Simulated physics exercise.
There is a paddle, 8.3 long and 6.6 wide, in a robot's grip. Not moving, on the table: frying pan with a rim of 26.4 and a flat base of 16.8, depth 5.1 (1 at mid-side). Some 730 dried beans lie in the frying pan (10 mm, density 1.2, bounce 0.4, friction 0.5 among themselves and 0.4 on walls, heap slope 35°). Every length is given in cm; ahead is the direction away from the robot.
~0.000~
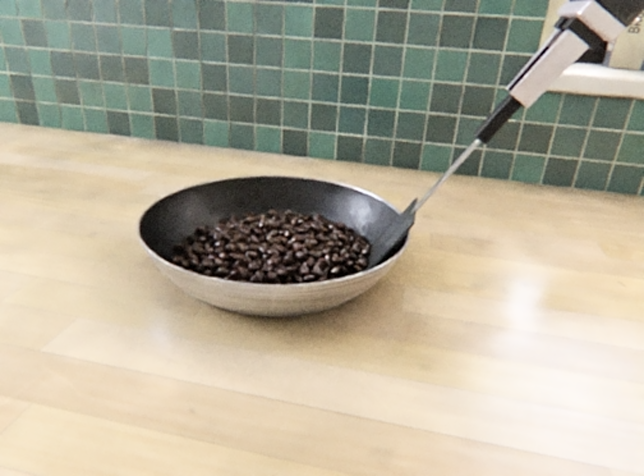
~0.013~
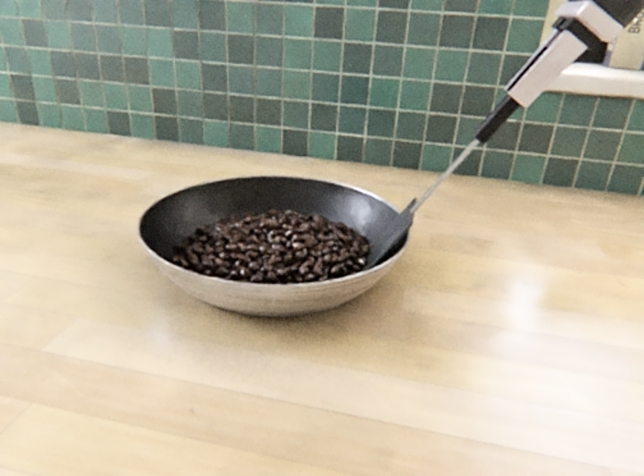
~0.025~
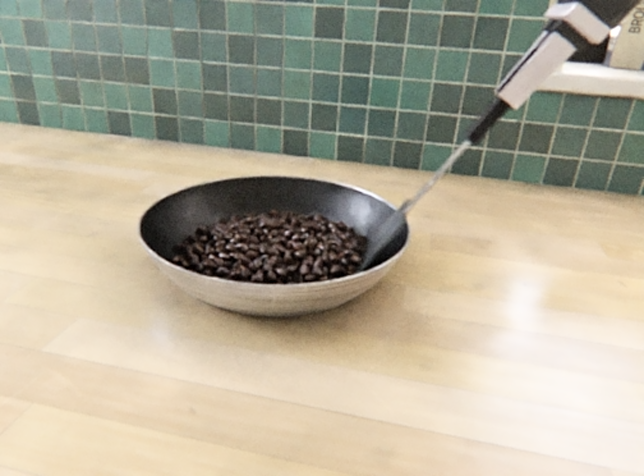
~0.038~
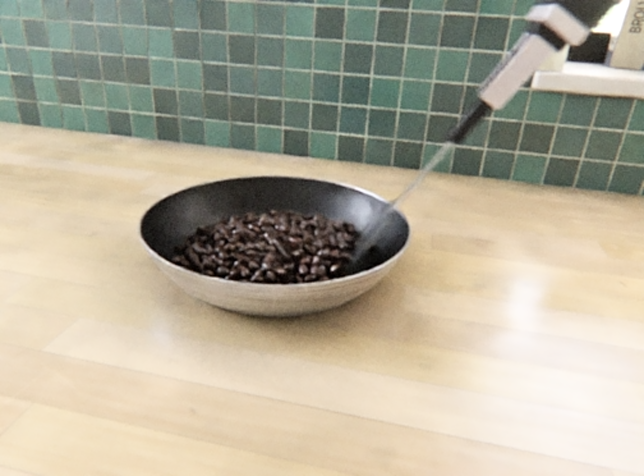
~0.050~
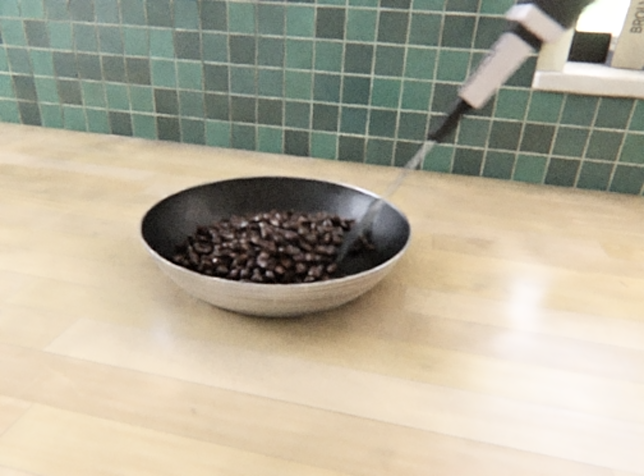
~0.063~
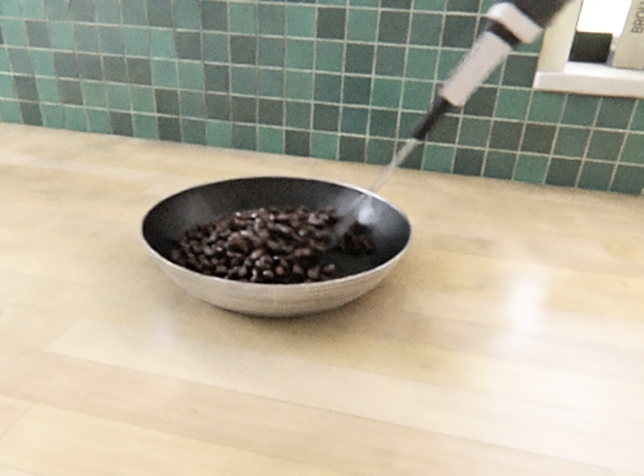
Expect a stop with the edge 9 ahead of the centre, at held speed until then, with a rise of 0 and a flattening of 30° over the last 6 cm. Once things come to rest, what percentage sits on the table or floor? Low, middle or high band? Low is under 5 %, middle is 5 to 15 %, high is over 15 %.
Middle band.
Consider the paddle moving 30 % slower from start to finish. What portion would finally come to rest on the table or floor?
I'd reckon close to 5 per cent.
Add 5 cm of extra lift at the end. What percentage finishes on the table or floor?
Roughly 20 percent of it.
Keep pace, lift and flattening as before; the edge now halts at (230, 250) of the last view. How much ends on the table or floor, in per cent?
My guess is roughly 0 percent.
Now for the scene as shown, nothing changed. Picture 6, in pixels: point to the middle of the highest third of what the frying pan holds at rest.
It is centred near (197, 220) in the last view.
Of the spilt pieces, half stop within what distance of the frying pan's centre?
20 cm or so.
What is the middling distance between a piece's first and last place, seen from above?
I'd put it at close to 5 centimetres.
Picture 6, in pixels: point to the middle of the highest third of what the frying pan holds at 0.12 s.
Roughly pixel (237, 225).
By 0.09 s, sloping 58°, highest piece 8 above the table; 727 in the frying pan.
By 0.12 s, sloping 51°, highest piece 9 above the table; 727 in the frying pan.
By 0.34 s, sloping 28°, highest piece 7 above the table; 662 in the frying pan, 51 on the table or floor, 14 on the blade or in flight.
By 1.39 s, sloping 28°, highest piece 6 above the table; 662 in the frying pan, 65 on the table or floor.
Final count, 662 in the frying pan, 65 on the table or floor. That is 9 % on the table or floor.
